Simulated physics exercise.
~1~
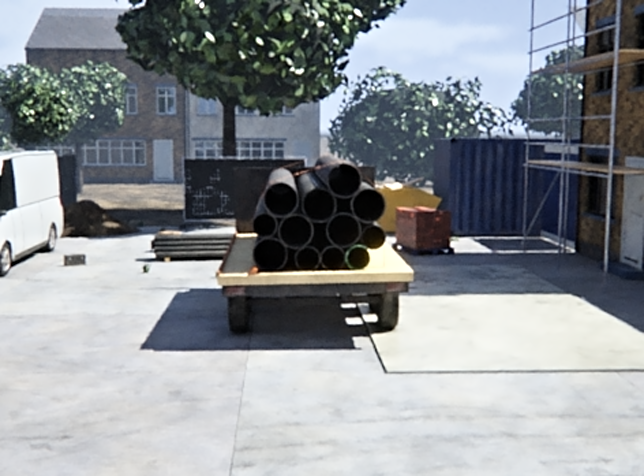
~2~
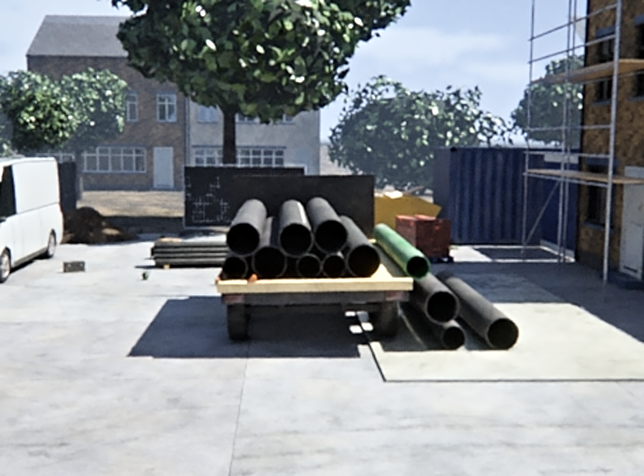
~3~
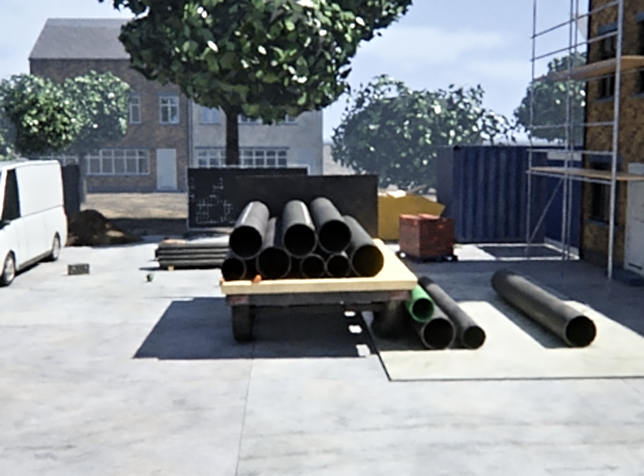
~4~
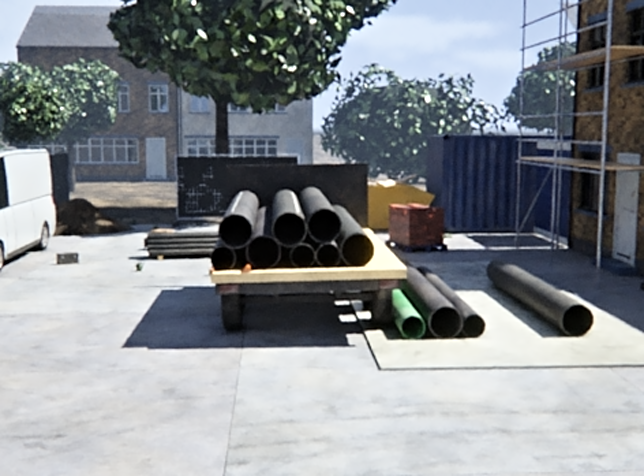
A stack of dark pipes with one green one among them slumped on a parked flat trailer, and several, including the green one, rolled off the right side and came to rest on the ground while the others stayed on the deck.
